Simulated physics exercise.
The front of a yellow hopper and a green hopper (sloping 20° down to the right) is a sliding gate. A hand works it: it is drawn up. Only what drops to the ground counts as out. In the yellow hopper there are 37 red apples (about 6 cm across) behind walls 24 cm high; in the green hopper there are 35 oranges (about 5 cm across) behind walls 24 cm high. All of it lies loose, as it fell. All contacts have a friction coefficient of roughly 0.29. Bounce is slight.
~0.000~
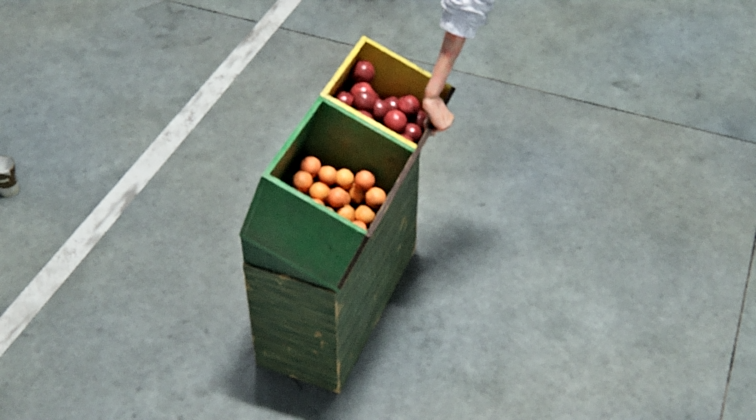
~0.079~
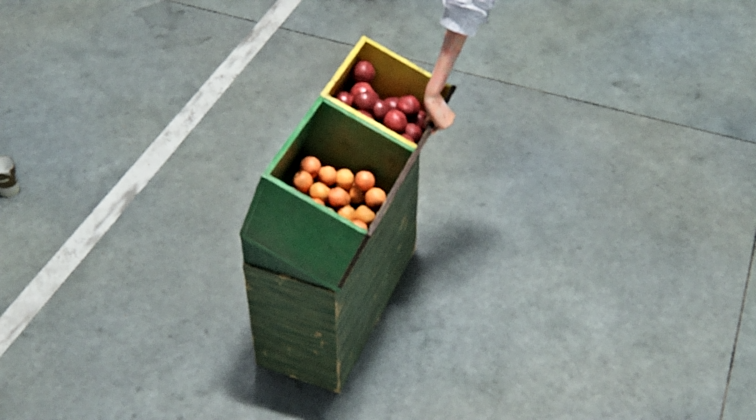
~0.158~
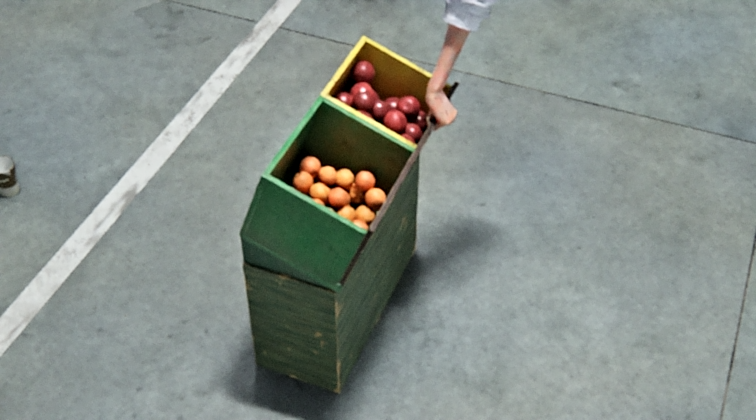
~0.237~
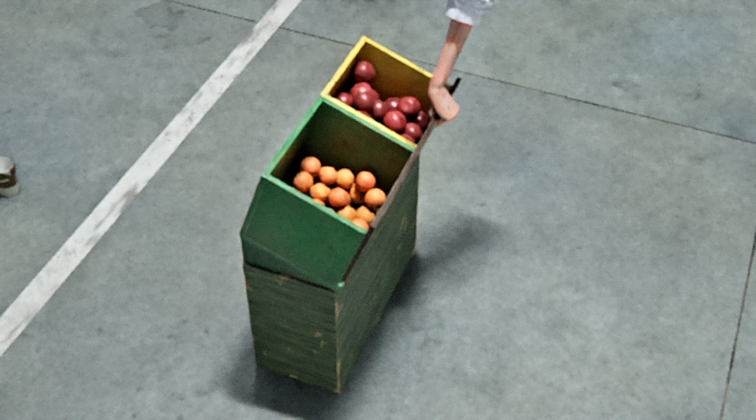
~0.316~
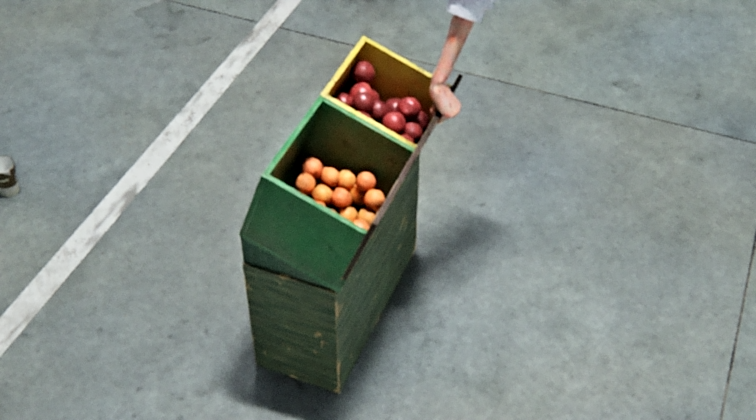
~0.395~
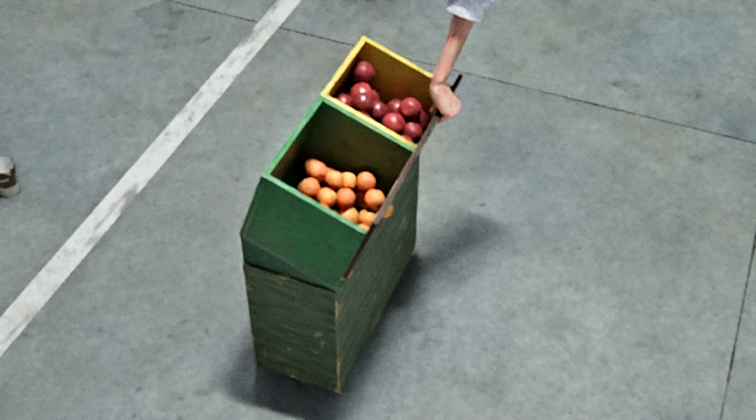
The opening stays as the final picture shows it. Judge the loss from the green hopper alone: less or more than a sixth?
The green hopper loses fewer than one in six of its oranges.
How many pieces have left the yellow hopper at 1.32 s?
Out by then, roughly: Yellow hopper 0.
After 0.80 s, the yellow hopper has all 37 and the green hopper is down by 1 of 35.
After 1.32 s, the yellow hopper has all 37 and the green hopper is down by 1 of 35.
After 2.03 s, the yellow hopper has all 37 and the green hopper is down by 1 of 35.
When it is over (at 2.95 s), the yellow hopper has all 37 and the green hopper is down by 1 of 35. Asked share, 1 of 35, 3 per cent.
